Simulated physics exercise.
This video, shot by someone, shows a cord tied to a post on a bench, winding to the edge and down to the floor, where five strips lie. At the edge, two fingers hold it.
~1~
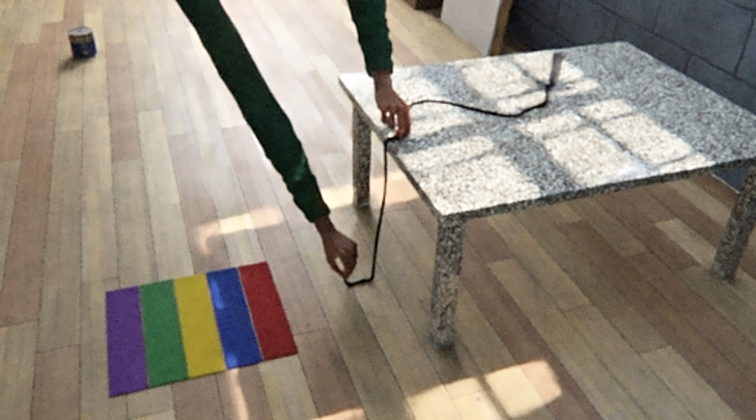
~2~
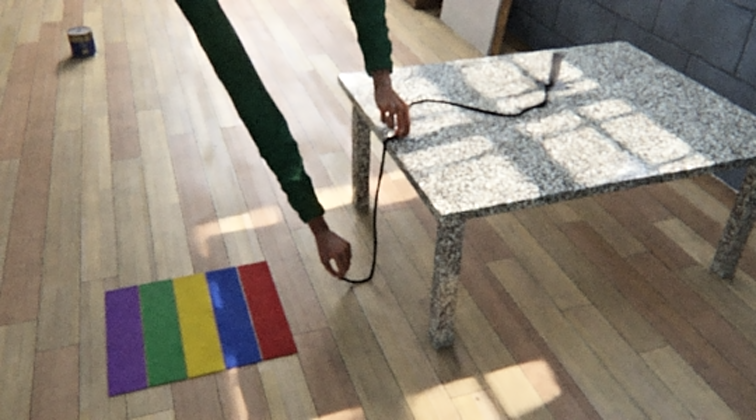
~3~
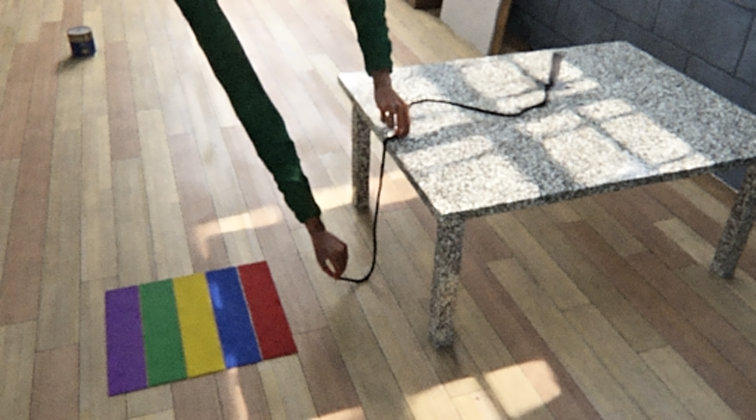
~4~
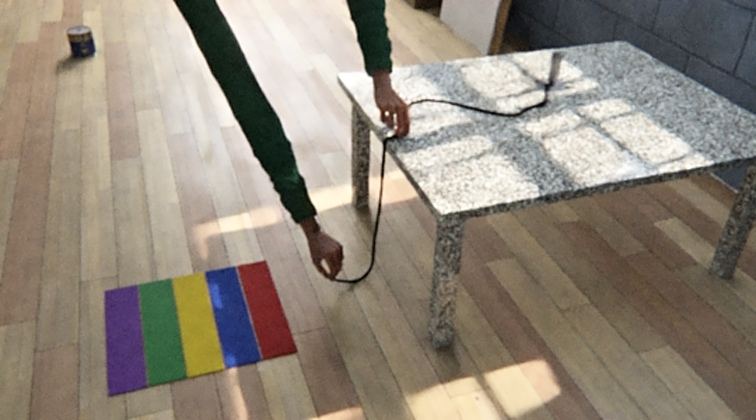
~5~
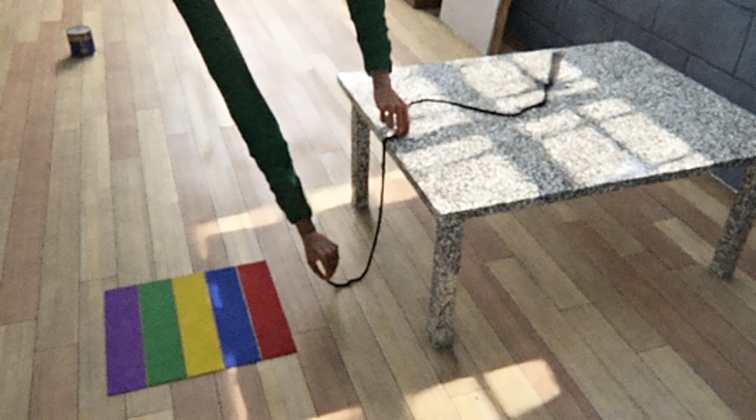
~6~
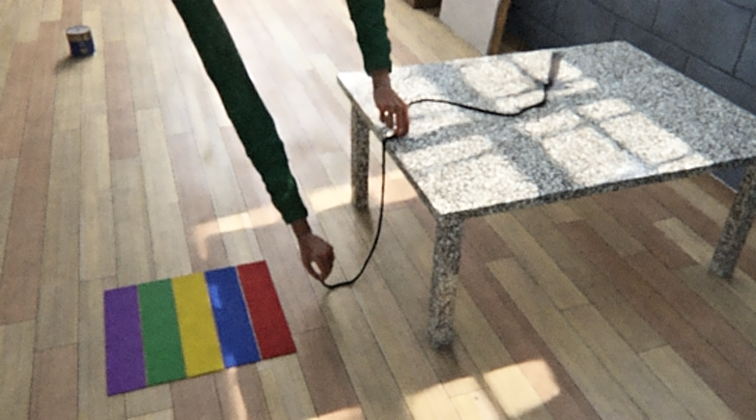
Two green-sleeved arms reach down over a sunlit wooden floor, seen from above at an angle, beside a speckled grey table near a dark wall. A black cord winds from a small post to the table's left edge, where one hand holds it; purple, green, yellow, blue and red strips lie lower left. The lower hand draws the cord's end slightly left, while the camera stays still.
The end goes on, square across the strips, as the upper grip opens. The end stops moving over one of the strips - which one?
The purple strip.
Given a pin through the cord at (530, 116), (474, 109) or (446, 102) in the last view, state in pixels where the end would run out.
Results: (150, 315); (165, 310); (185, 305).
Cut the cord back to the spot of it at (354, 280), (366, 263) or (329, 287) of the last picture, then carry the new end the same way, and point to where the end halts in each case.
Close to (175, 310) first, close to (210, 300) next, and close to (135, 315) last.
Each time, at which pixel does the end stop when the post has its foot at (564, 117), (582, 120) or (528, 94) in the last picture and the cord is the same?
In order, near (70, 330), (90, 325) and (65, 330).
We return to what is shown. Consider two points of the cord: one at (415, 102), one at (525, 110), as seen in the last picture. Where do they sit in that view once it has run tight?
At (379, 128) for the first, at (484, 101) for the second.
Early on, end near (185, 306); over yellow.
Midway, end near (139, 316); over green.
At the end of the slack, end near (113, 321); over purple. The end stops over the purple strip.
